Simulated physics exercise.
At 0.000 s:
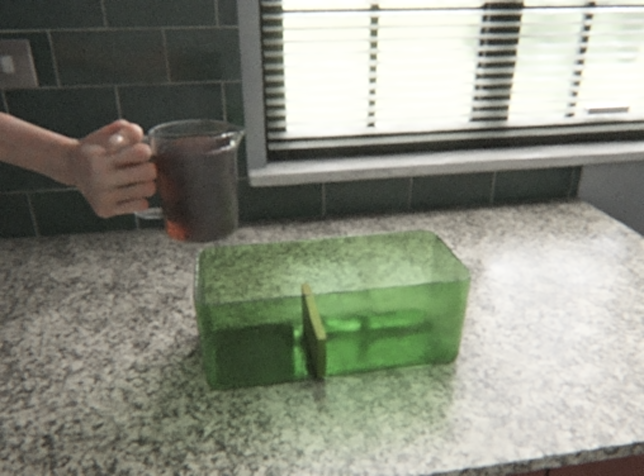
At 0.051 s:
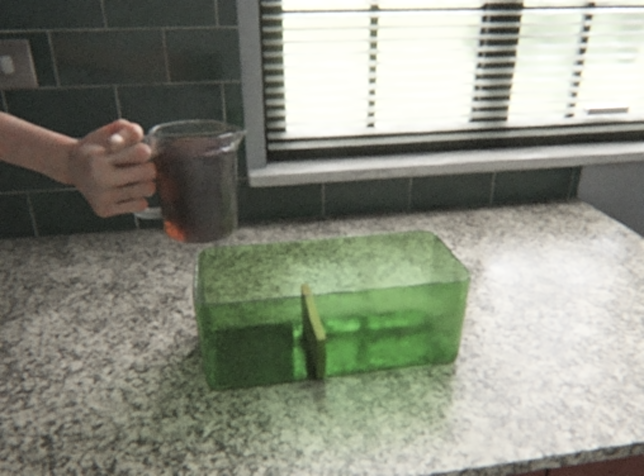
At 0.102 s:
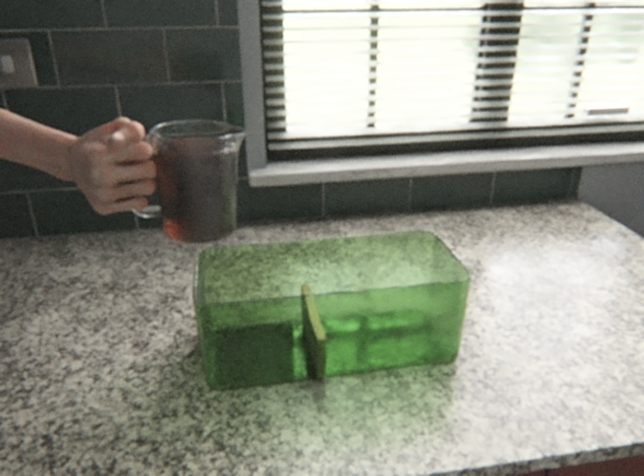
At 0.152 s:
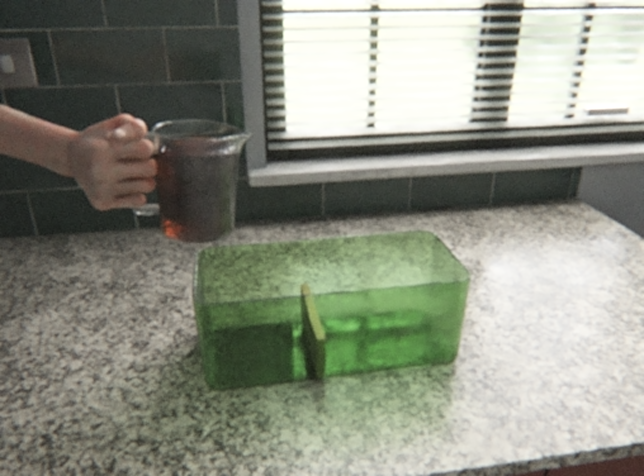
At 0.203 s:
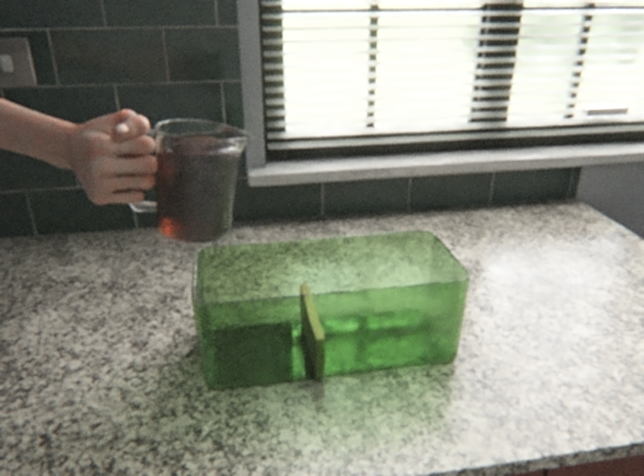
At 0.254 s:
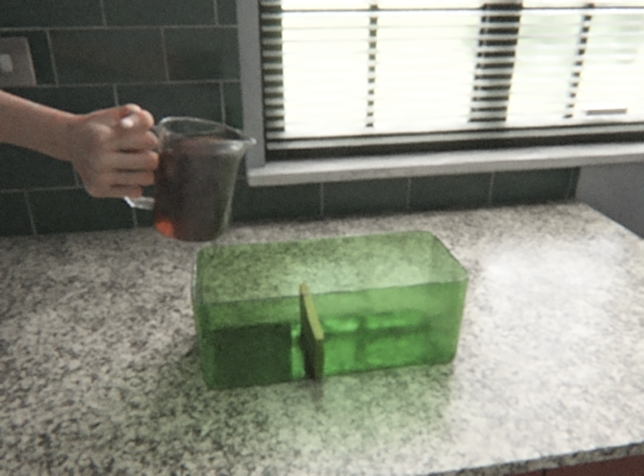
On a speckled kitchen worktop by a window, a hand held a glass jug of dark reddish tea above a green, see-through divided basin, then slowly tilted it slightly to the right.
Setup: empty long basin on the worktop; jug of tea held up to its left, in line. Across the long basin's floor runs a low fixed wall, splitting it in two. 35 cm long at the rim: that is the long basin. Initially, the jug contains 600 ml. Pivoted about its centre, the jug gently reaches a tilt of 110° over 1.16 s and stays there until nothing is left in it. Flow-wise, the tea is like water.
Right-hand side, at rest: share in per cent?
50 per cent.
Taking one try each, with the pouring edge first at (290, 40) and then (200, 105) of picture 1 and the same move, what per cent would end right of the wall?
95 then 5 %.
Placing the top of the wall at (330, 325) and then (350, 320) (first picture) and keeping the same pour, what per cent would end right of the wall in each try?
In turn about 25 and 5 per cent.
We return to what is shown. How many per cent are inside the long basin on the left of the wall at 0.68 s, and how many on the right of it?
About 1 left, 4 right.
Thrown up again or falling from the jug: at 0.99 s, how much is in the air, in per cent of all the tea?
About 18 per cent.
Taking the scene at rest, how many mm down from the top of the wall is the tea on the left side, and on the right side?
I'd say some 46 mm on the left and some 48 mm on the right.
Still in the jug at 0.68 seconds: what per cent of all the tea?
Roughly 80 percent.
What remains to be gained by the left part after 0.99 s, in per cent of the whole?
Some 32 per cent.
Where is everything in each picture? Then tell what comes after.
The first picture shows tilt 0°; pouring edge (246, 129); surface from (155, 148) to (234, 144); the long basin's rim runs from (196, 276) to (452, 253); the wall's top is at (313, 310).
The second picture shows tilt 1°; pouring edge (246, 130); surface from (154, 147) to (233, 144).
The third picture shows tilt 2°; pouring edge (248, 131); surface from (155, 147) to (235, 144).
The fourth picture shows tilt 5°; pouring edge (250, 133); surface from (158, 146) to (237, 145).
The fifth picture shows tilt 8°; pouring edge (252, 137); surface from (159, 147) to (239, 145).
The sixth picture shows tilt 13°; pouring edge (255, 141); surface from (160, 149) to (242, 144).
Then, 0.68 s in, the tilt is 69° and 81 per cent is still to pour, 1 is left of the wall and 4 right of it.
Then, 0.99 s in, the tilt is 104° and 25 per cent is still to pour, 17 is left of the wall and 40 right of it.
Then, 1.31 s in, the tilt is 110° and 1 per cent is still to pour, 48 is left of the wall and 50 right of it.
Then, 1.66 s in, the tilt is 110° and 0 per cent is still to pour, 49 is left of the wall and 50 right of it.
Finally, 49 per cent lies left of the wall, 50 right of it and 1 outside.
